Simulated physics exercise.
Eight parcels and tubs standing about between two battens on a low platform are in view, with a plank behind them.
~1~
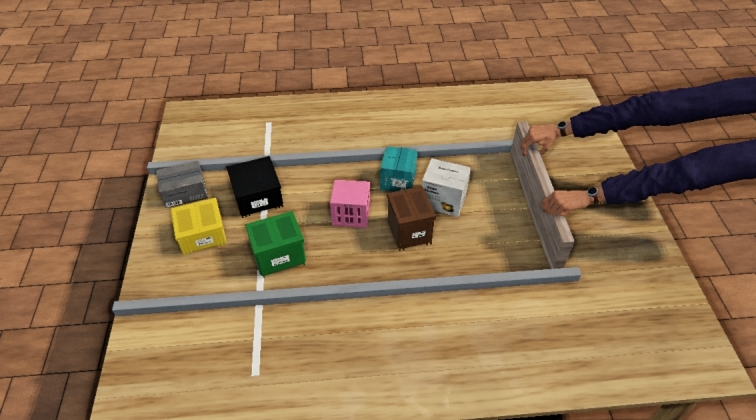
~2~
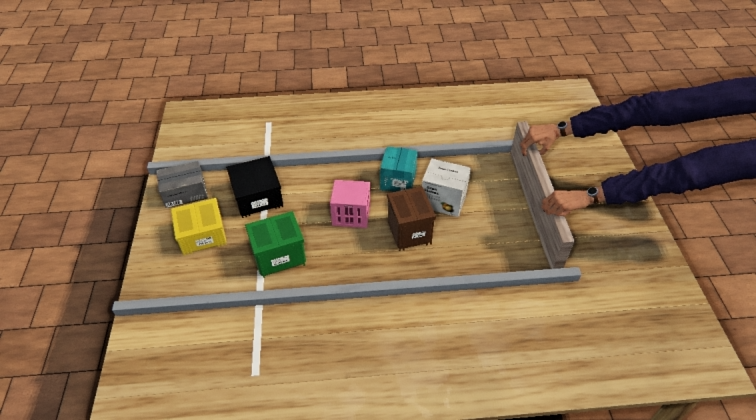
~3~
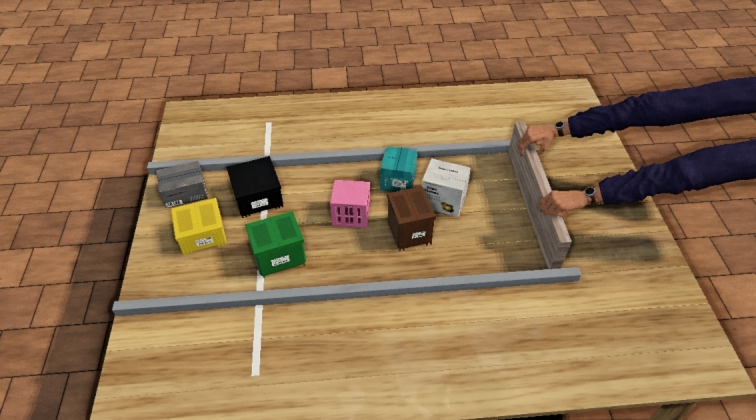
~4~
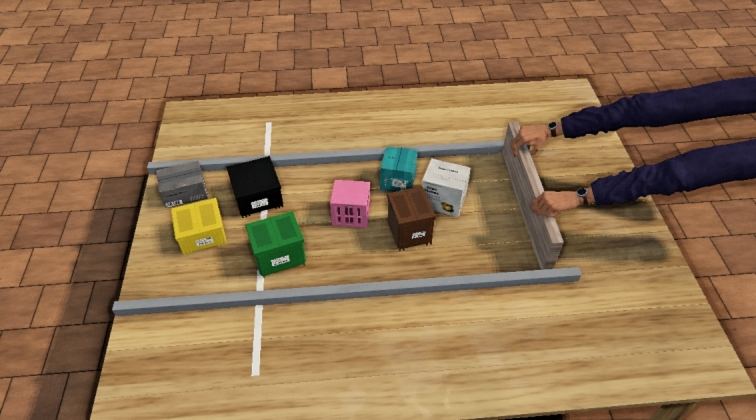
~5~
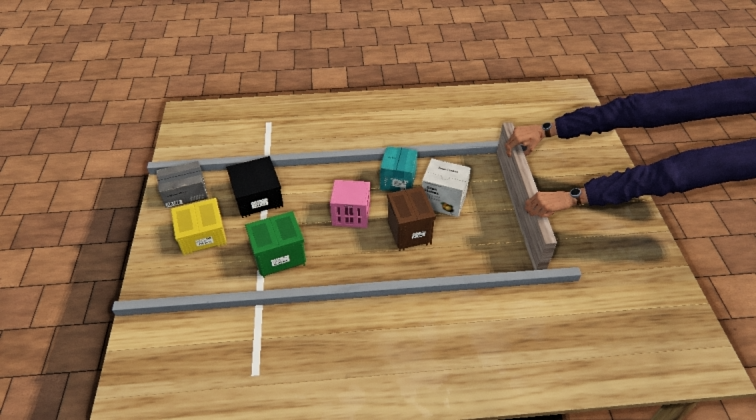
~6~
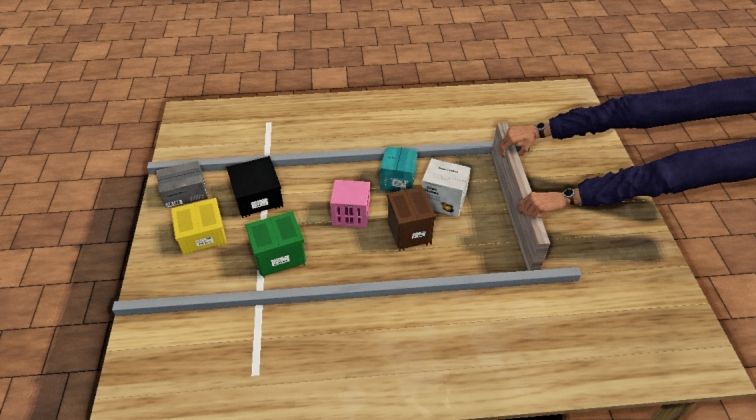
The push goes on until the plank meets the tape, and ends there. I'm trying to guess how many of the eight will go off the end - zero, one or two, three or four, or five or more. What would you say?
I would say zero.
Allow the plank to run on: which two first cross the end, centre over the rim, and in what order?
Order: Grey box ahead of yellow tote.
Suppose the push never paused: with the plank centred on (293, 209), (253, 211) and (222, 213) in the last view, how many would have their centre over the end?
Respectively, 0, 0 and 2.
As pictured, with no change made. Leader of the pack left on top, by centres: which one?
The grey box is the one.
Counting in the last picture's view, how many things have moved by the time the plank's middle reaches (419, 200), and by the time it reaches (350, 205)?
Moved so far: 3, then 4.
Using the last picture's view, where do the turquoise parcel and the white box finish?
Taking them in turn, first comes (248, 169), then (241, 208).
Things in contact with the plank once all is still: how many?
That would be 3 of them.
Early on, none off yet; grey box at rest near (182, 184); yellow tote at rest near (199, 227); black tote at rest near (255, 187).
Finally, the number that fall off is zero.
